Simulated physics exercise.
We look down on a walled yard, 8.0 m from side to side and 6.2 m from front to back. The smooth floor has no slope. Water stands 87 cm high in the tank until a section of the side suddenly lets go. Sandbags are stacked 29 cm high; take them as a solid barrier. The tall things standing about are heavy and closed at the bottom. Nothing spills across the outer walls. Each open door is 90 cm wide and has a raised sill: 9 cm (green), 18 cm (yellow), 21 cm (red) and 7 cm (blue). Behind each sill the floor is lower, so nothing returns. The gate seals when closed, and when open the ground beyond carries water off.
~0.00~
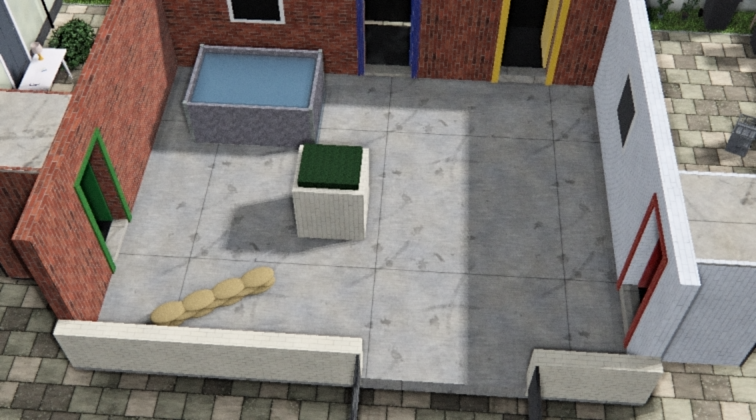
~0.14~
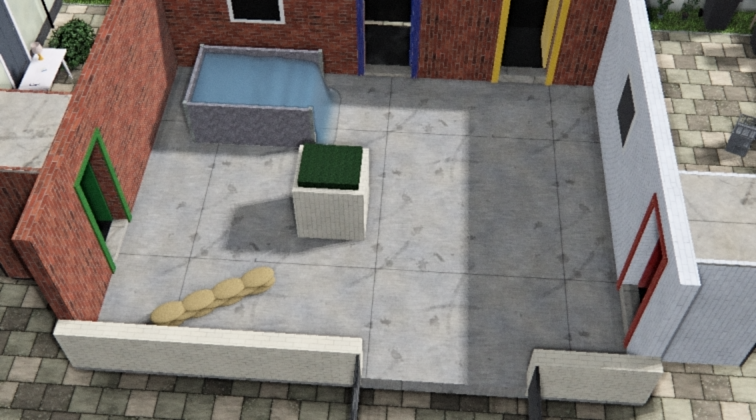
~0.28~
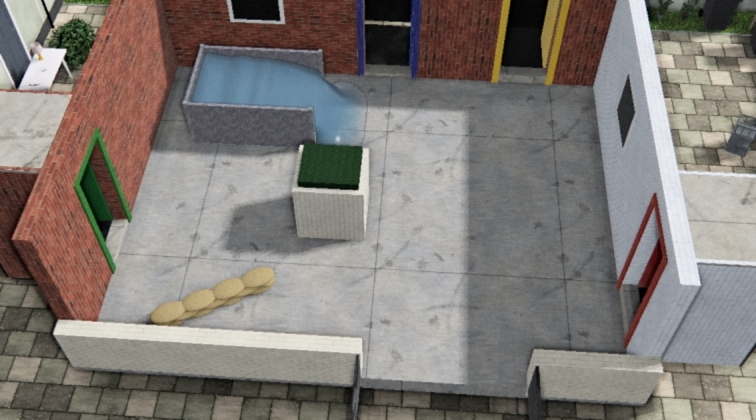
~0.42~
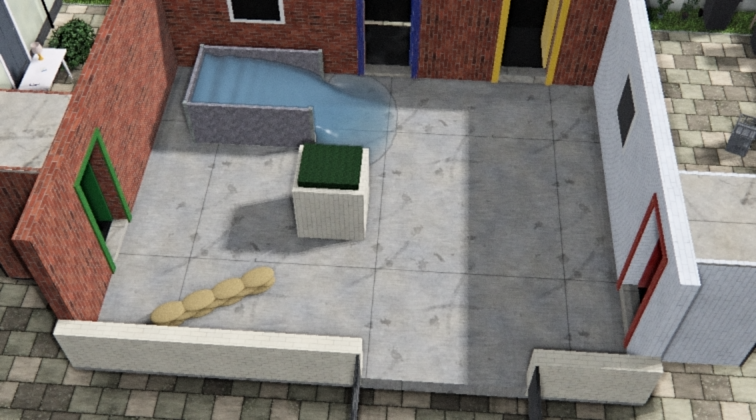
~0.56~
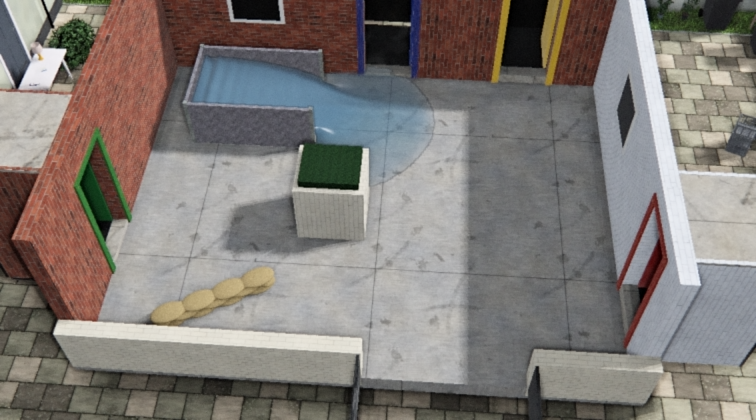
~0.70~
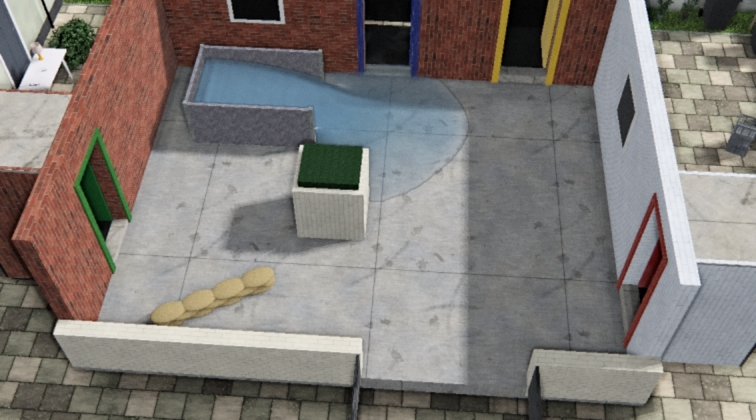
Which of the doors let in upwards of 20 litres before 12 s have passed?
Within that time: At the green door it keeps below the limit; at the yellow door it keeps below the limit; at the red door it stays under the limit; at the blue door it passes the limit.
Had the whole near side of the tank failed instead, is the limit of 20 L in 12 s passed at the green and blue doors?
Against that limit: Green over, blue below.
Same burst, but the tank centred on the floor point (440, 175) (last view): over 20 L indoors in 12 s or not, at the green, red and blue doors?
Against that limit: Green not over, red below, blue under.
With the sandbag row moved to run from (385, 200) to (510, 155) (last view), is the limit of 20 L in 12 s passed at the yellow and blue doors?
Against that limit: Yellow over, blue above.
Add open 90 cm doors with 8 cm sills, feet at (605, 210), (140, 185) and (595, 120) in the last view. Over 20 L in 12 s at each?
In turn: Over, under, above.
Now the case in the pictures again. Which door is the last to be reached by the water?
The green one.
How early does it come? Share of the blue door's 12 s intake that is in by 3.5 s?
About 95 per cent.
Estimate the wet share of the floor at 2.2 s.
About 45 per cent.
After 1.4 s water covers 35 % of the floor and is deepest (33 cm) near (329, 121); green door not reached, yellow door 10 cm at the sill, 0 L in, red door not reached, blue door 18 cm at the sill, 25 L in.
After 2.2 s water covers 45 % of the floor and is deepest (46 cm) near (580, 86); green door not reached, yellow door 13 cm at the sill, 0 L in, red door not reached, blue door 15 cm at the sill, 69 L in.
After 3.5 s water covers 50 % of the floor and is deepest (35 cm) near (626, 379); green door not reached, yellow door 12 cm at the sill, 0 L in, red door 13 cm at the sill, 0 L in, blue door 10 cm at the sill, 99 L in.
After 7.0 s water covers 65 % of the floor and is deepest (14 cm) near (601, 378); green door not reached, yellow door 8 cm at the sill, 3 L in, red door 14 cm at the sill, 0 L in, blue door 4 cm at the sill, 104 L in.
After 12.0 s water covers 90 % of the floor and is deepest (10 cm) near (210, 353); green door 2 cm at the sill, 0 L in, yellow door 3 cm at the sill, 3 L in, red door 6 cm at the sill, 0 L in, blue door 3 cm at the sill, 104 L in.
